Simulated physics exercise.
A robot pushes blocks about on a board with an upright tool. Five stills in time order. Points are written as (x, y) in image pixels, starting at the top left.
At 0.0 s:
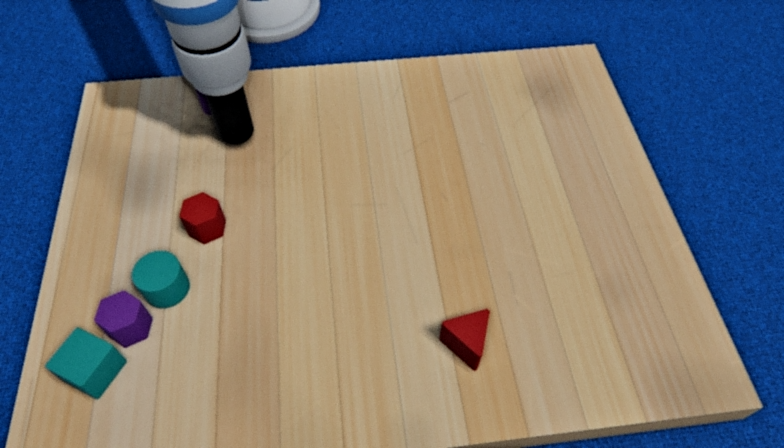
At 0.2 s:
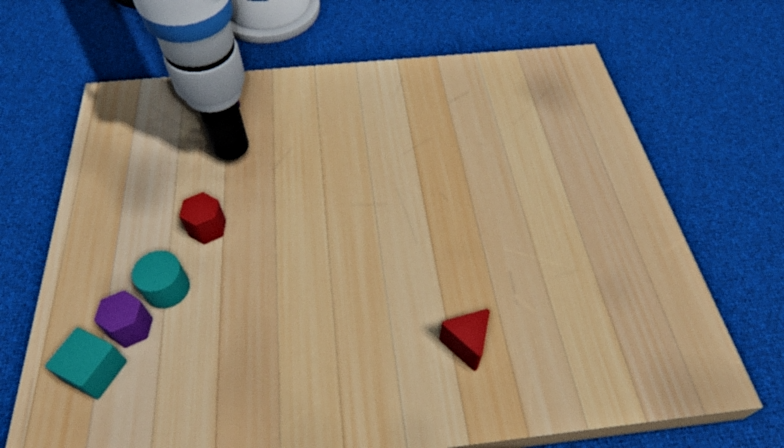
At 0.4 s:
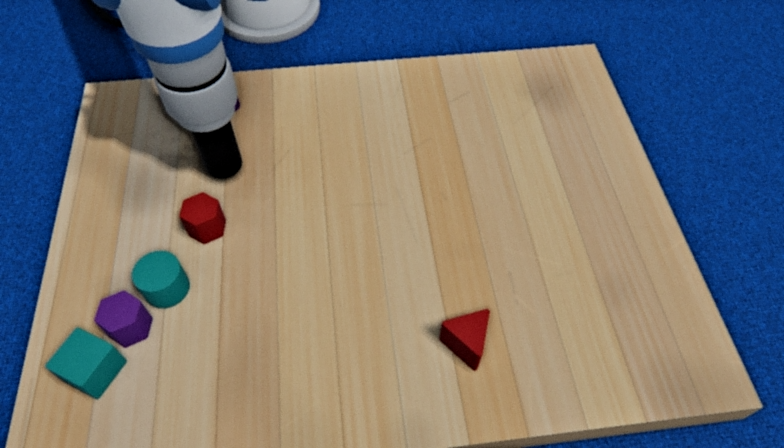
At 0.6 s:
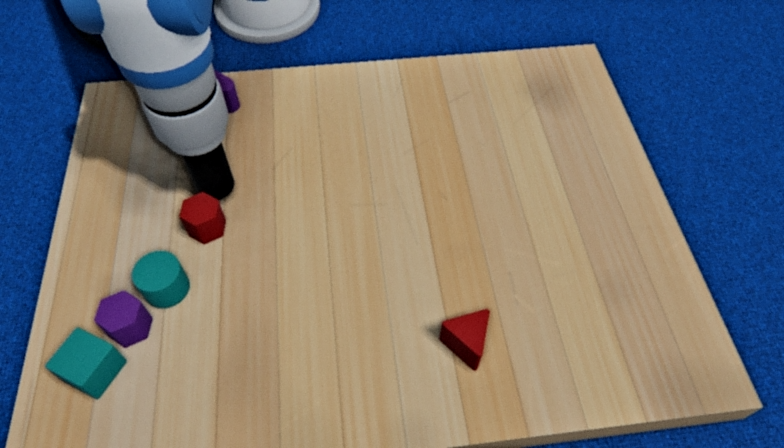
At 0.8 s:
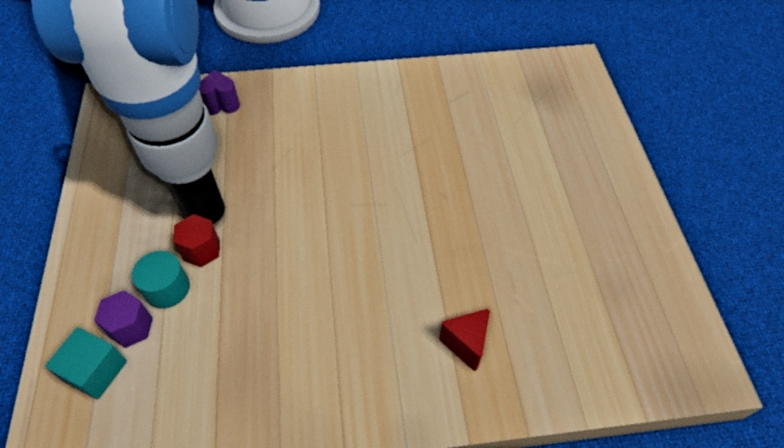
To begin with, a robot arm holds its black tool above a red hexagonal block, near a turquoise disc, a purple hexagonal block and a turquoise square piece, with a red triangle lying apart. The tool moves down and slightly left, then nudges the red hexagonal block a short way toward the disc.
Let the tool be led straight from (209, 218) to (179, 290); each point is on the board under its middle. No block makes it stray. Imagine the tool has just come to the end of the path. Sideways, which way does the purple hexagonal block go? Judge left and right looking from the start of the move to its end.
Facing from start to end, it will go to the right.
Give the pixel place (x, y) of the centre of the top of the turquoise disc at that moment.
I predict (140, 309).
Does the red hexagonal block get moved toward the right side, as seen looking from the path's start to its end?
No - that is not the case.
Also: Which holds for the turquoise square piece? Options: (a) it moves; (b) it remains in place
Option a.
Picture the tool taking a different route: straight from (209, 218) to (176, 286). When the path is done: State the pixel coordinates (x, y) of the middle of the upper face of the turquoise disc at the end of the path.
Somewhere near (143, 307).
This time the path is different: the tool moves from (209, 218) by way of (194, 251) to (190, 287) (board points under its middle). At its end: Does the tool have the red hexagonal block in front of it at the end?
Short answer: Yes.
On the path given first. Halfway along, tool at (192, 247); purple hexagonal block at (108, 316); turquoise disc at (150, 288); red hexagonal block at (193, 265), turned 45° anticlockwise.
At the end, tool at (176, 284); turquoise square piece at (62, 370); purple hexagonal block at (92, 330); turquoise disc at (140, 309); red hexagonal block at (200, 291), turned 90° anticlockwise.
